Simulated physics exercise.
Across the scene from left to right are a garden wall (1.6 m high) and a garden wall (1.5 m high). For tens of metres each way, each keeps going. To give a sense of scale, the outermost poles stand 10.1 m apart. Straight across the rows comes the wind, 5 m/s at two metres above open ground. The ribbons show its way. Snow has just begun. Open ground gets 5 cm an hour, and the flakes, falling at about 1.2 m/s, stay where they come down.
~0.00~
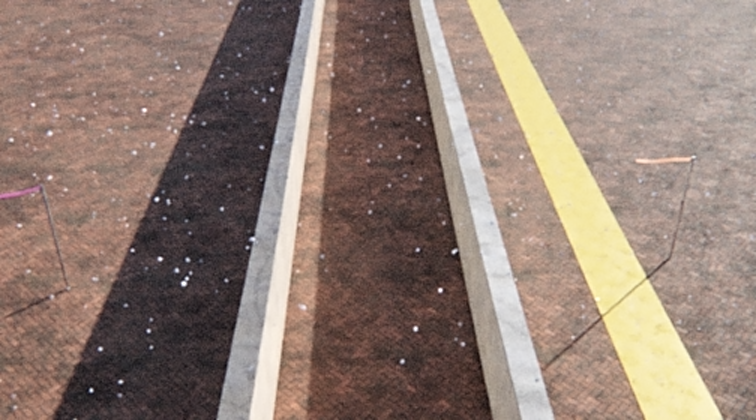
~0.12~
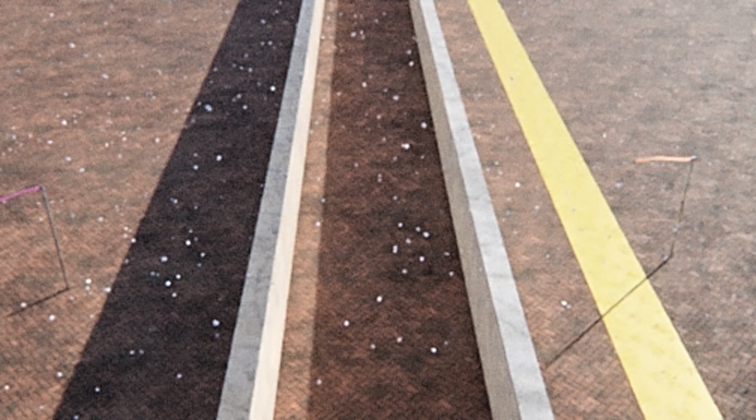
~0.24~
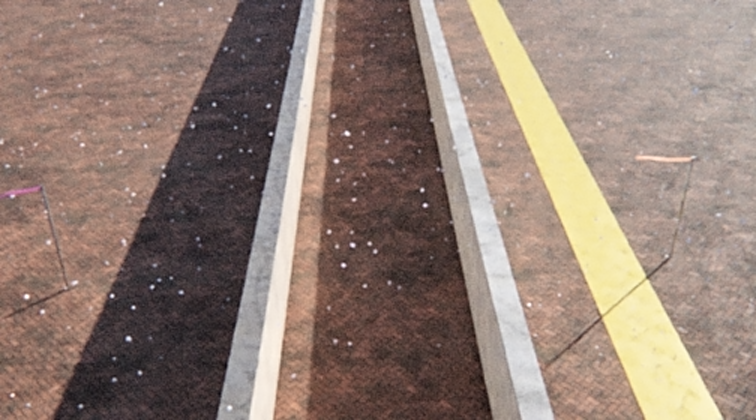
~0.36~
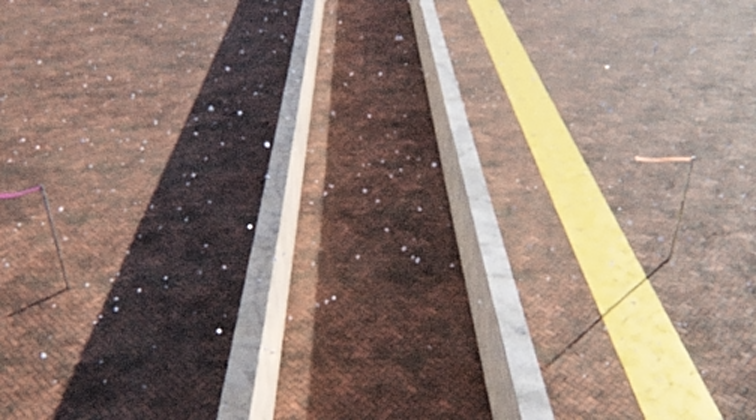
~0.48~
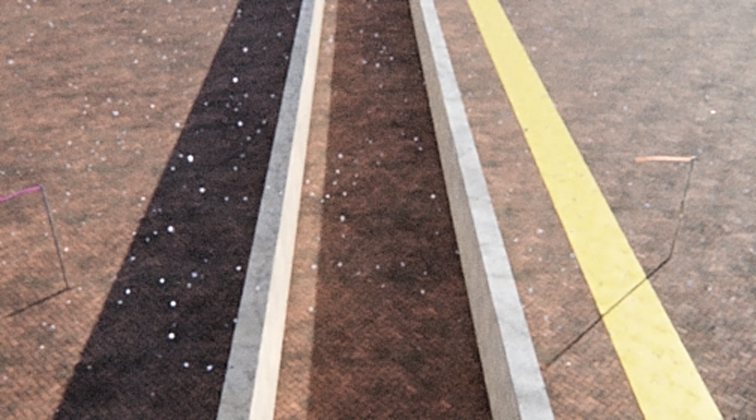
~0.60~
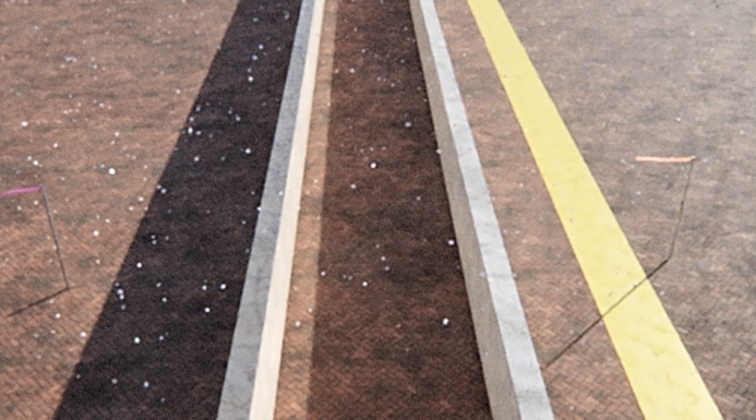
The video shows light snow specks shifting over reddish-brown ground with two long parallel low walls, a dark shadow and a yellow stripe, while small ribbons on thin poles at either side stream left, barely moving, in a steady view.
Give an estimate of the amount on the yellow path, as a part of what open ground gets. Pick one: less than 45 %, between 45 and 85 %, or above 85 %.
More than 85 %.
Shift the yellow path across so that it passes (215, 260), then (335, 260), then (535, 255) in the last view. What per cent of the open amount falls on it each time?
First around 80 percent, next around 50 percent, last around 110 percent.
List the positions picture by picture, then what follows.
The rows stand in the wind, in the first frame.
The right ribbon ends at (637, 161), leaning 90 degrees to the left and the yellow one passes (605, 256), in the second frame.
Above the rows the flakes slant 80 degrees from upright, towards the left and the top of the right garden wall crosses (464, 141), in the third frame.
The right ribbon ends at (636, 158), leaning 90 degrees to the left and the yellow one passes (571, 185), in the fourth frame.
Above the rows the flakes slant 80 degrees from upright, towards the left, in the fifth frame.
The right ribbon ends at (637, 159), leaning 90 degrees to the left and the top of the left garden wall crosses (284, 138), in the sixth frame.
After 10 minutes open ground has 8 mm and the yellow path 8 mm.
After 30 minutes open ground has 25 mm and the yellow path 25 mm.
After 60 minutes open ground has 50 mm and the yellow path 50 mm, so the yellow path has 99 % of the open amount; the left half of it has 98 %, the right half 100 %.
